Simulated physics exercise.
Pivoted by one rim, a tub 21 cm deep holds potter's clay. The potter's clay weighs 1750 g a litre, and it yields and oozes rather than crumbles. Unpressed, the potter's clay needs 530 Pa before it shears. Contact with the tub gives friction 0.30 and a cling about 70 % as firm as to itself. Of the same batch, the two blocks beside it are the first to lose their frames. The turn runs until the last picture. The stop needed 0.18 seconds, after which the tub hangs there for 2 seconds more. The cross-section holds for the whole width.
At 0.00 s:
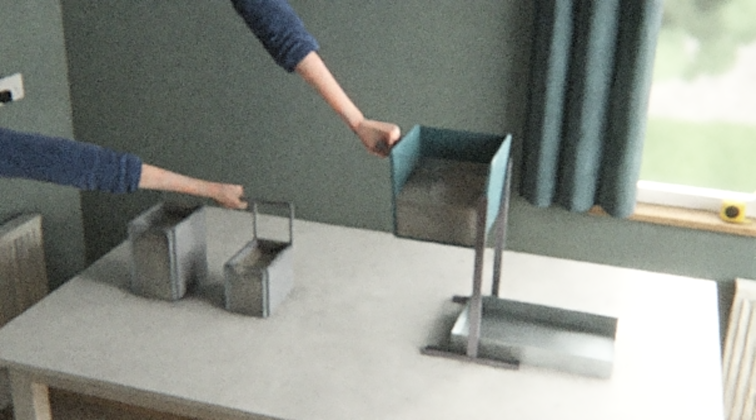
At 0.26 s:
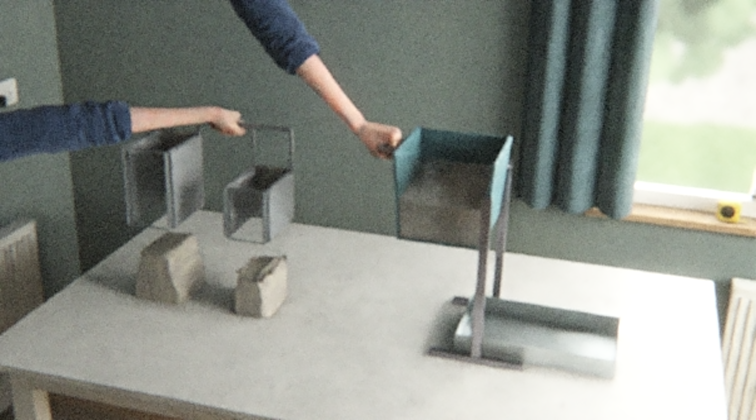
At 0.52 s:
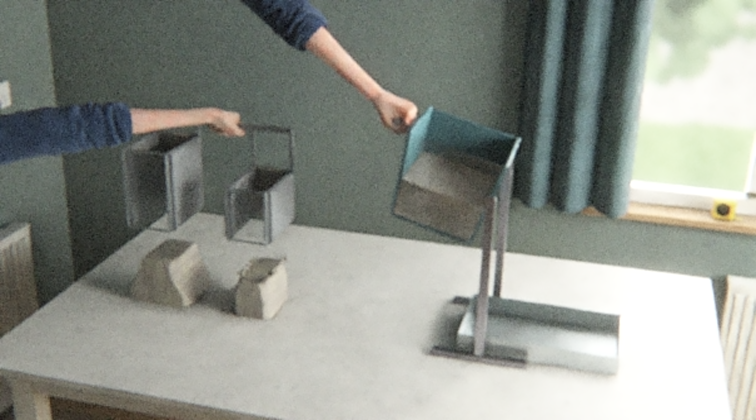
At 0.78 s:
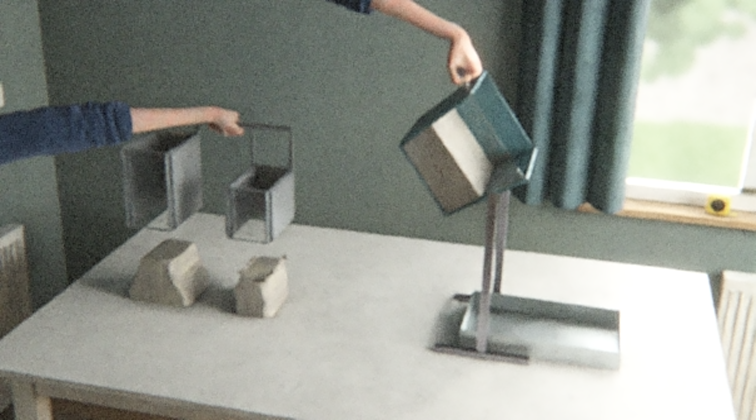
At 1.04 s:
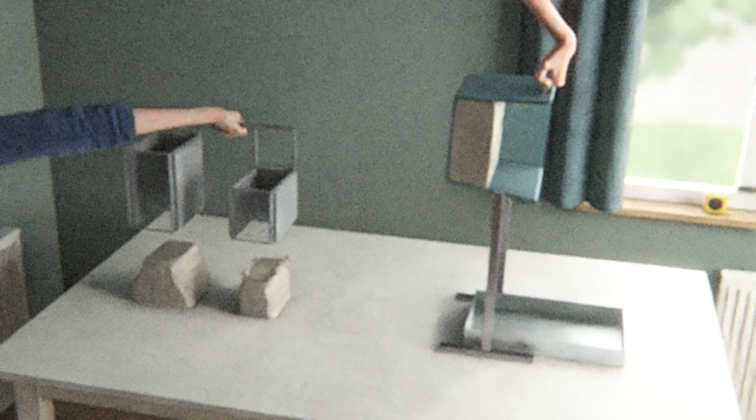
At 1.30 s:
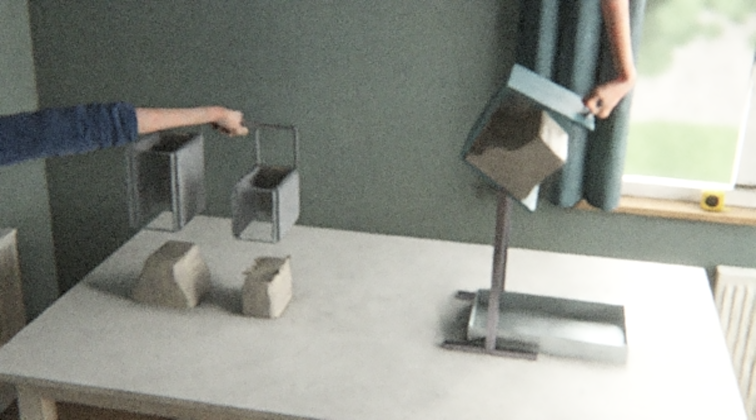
A teal tub of clay stayed level while a hand lifted metal casings off two blocks, the left one sagging slightly; then another hand swung the tub far over rightward, clay still inside.
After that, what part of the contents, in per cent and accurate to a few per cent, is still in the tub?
The part still in the tub is near 8 out of 100.
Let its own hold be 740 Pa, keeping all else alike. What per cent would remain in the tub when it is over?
That works out near 12 %.
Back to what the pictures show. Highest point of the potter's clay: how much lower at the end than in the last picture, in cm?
Roughly 6 cm.
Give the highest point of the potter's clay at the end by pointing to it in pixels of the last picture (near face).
Around (475, 154).
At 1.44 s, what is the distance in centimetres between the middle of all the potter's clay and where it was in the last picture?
Something like 14 cm, give or take.
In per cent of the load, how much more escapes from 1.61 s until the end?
About 0 percent.
After 1.44 s, the tub is at 119 degrees and holds 39 %.
After 1.61 s, the tub is at 119 degrees and holds 8 %.
After 1.78 s, the tub is at 119 degrees and holds 8 %.
After 1.95 s, the tub is at 119 degrees and holds 8 %.
After 3.30 s, the tub is at 119 degrees and holds 8 %.
